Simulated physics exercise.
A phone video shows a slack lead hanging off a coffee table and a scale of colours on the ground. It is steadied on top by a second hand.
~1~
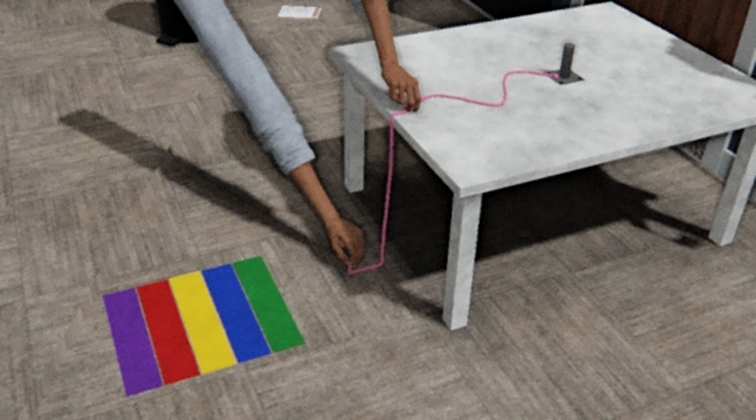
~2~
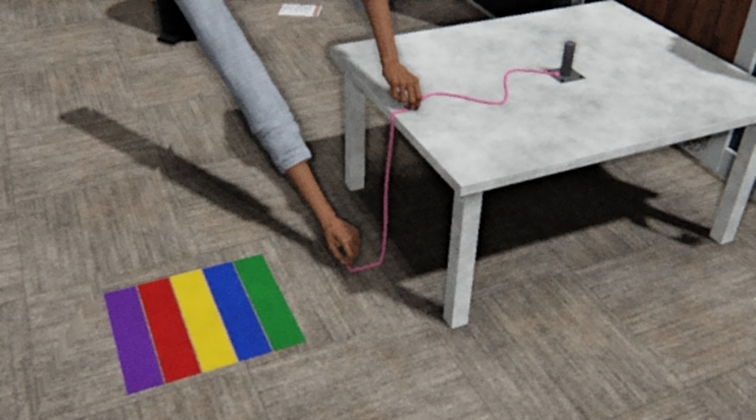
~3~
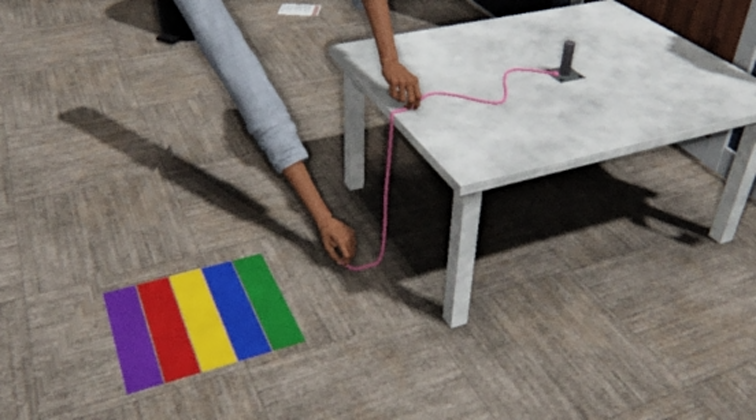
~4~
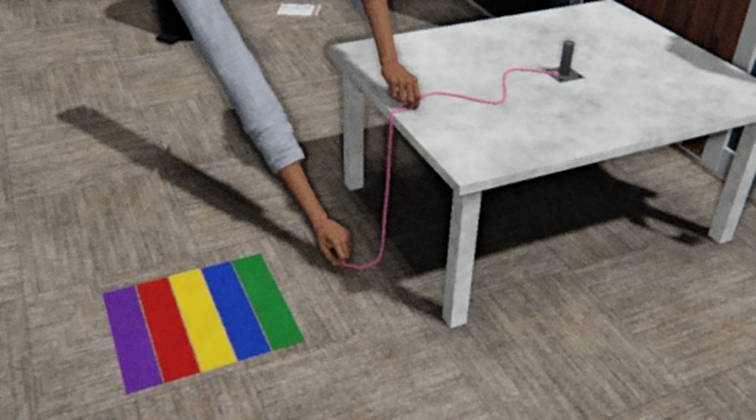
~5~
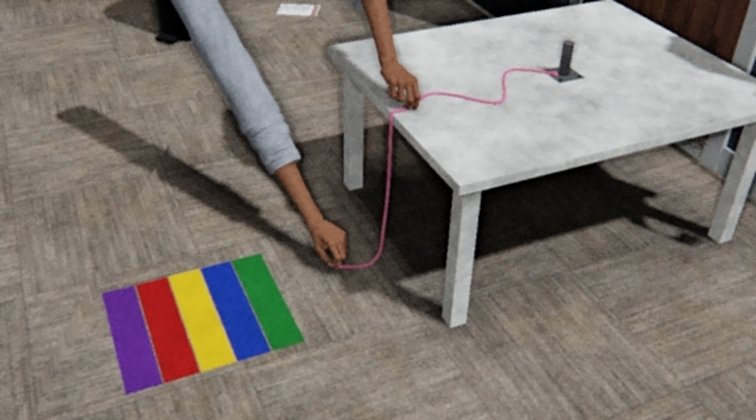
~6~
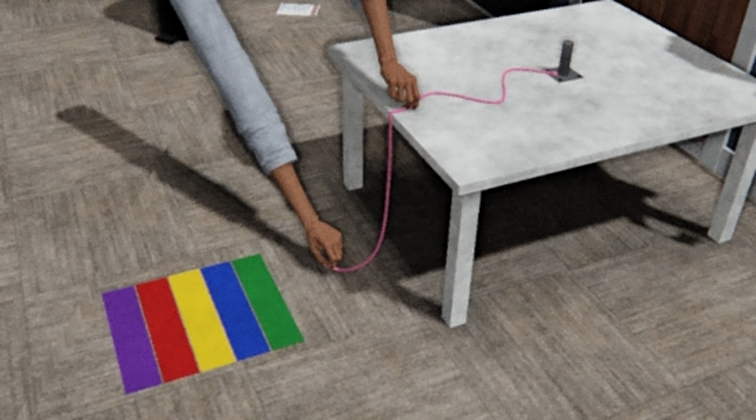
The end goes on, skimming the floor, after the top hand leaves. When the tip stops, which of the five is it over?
The red one.
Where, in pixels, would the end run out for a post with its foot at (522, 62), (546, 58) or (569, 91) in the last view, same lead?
The three places are (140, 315), (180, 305) and (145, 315), in that order.
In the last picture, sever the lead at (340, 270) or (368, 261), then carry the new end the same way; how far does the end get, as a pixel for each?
Result 1: (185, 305). Result 2: (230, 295).
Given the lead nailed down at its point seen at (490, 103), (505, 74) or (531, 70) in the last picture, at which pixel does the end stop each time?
About (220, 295), (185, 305) and (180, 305).
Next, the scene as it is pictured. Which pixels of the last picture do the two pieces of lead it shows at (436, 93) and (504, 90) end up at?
The first one ends up at (394, 113) and the second one at (477, 93).
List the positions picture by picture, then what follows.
In the first picture, end (351, 263); green (281, 330); blue (247, 340); yellow (213, 350); red (177, 360); purple (140, 371).
In the second picture, end (346, 263); lead through (525, 71) (506, 96) (442, 94) (393, 123) (386, 186) (384, 245).
In the third picture, end (343, 263).
In the fourth picture, end (338, 264); lead through (524, 70) (505, 96) (441, 94) (392, 122) (388, 185) (383, 244).
In the fifth picture, end (334, 265).
In the sixth picture, end (329, 266); lead through (523, 70) (504, 96) (440, 93) (391, 122) (388, 184) (379, 245).
Soon after, end near (233, 292); over blue.
After that, end near (191, 303); over yellow.
At the stop, end near (166, 310); over red. The end stops over the red strip.
